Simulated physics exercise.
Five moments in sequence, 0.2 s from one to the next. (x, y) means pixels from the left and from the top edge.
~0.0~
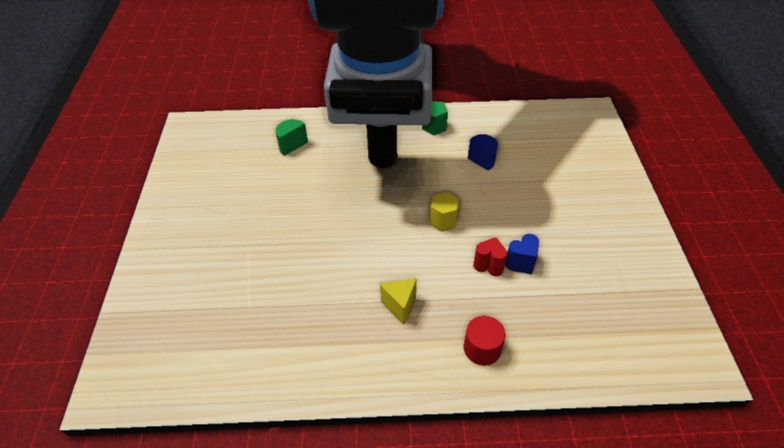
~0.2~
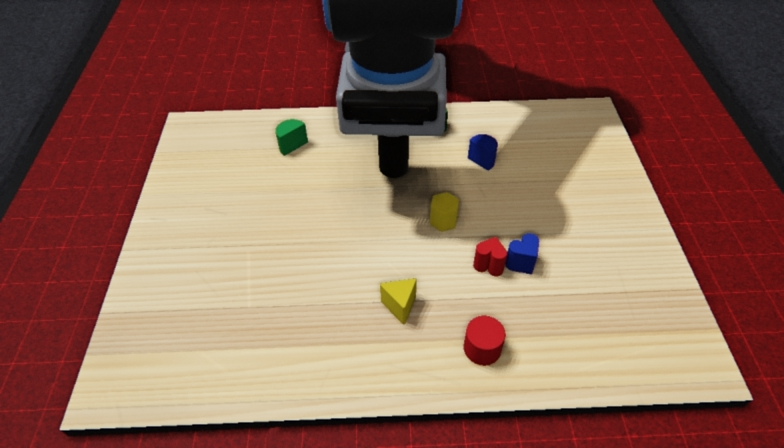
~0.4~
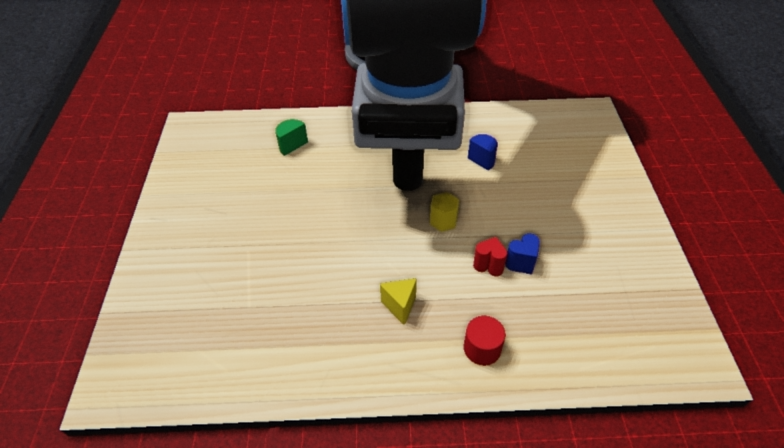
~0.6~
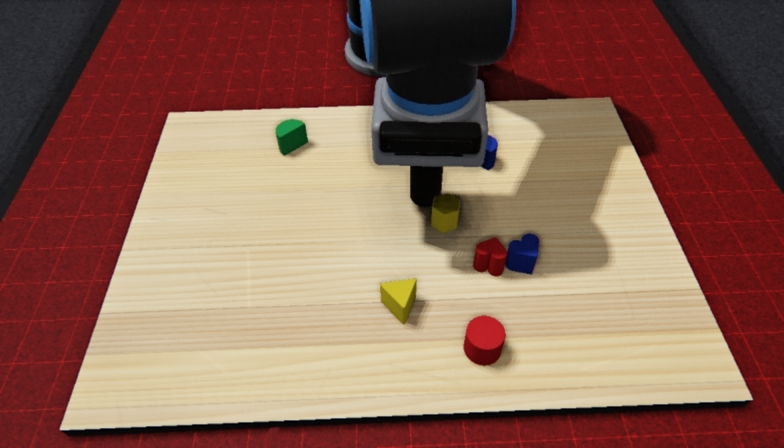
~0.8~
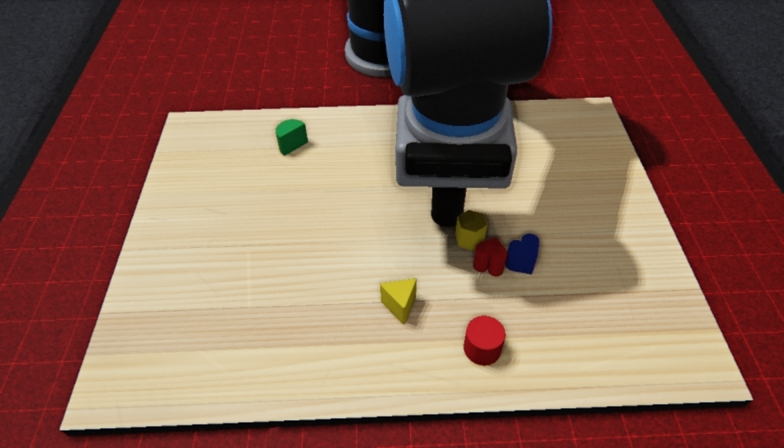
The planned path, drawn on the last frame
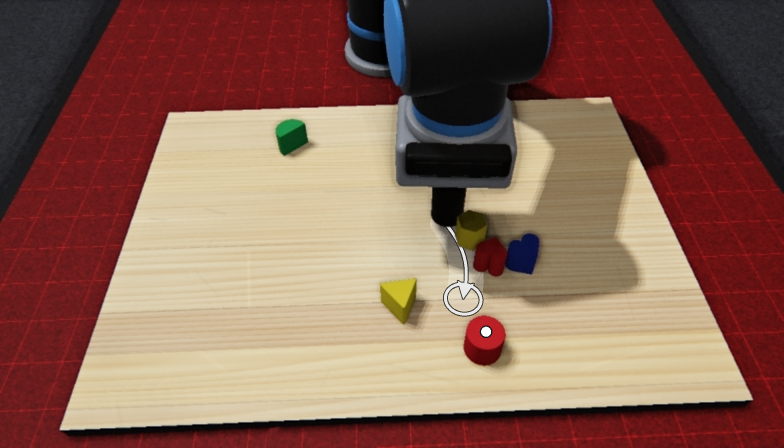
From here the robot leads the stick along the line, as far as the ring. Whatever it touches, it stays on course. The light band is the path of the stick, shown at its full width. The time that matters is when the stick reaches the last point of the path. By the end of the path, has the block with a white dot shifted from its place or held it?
The block with a white dot keeps its place.
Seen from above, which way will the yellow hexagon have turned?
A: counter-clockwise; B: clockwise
Option A.
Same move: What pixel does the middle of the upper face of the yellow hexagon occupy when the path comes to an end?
Roughly at (499, 242).
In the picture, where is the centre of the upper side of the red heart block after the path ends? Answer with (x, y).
I predict (510, 264).
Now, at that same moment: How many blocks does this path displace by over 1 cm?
Looking at the path, I think two of the blocks end up more than 1 cm away.
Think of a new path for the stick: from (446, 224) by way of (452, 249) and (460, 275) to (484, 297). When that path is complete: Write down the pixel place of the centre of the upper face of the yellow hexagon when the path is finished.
Answer: (487, 233).
The line goes from (446, 224) by way of (460, 246) and (466, 271) to (463, 299); the dot is on the red disc.
What follows on the original path. One third of the way, stick at (462, 238); yellow hexagon at (494, 235), turned 35° anticlockwise; red heart block at (501, 256), turned 15° clockwise.
Two thirds of the way, stick at (468, 264); yellow hexagon at (499, 242), turned 60° anticlockwise; red heart block at (510, 264), turned 20° clockwise; blue heart block at (532, 246).
At the end, stick at (464, 291); yellow hexagon at (499, 242), turned 60° anticlockwise; red disc unmoved; red heart block at (510, 264), turned 20° clockwise; blue heart block at (532, 246).
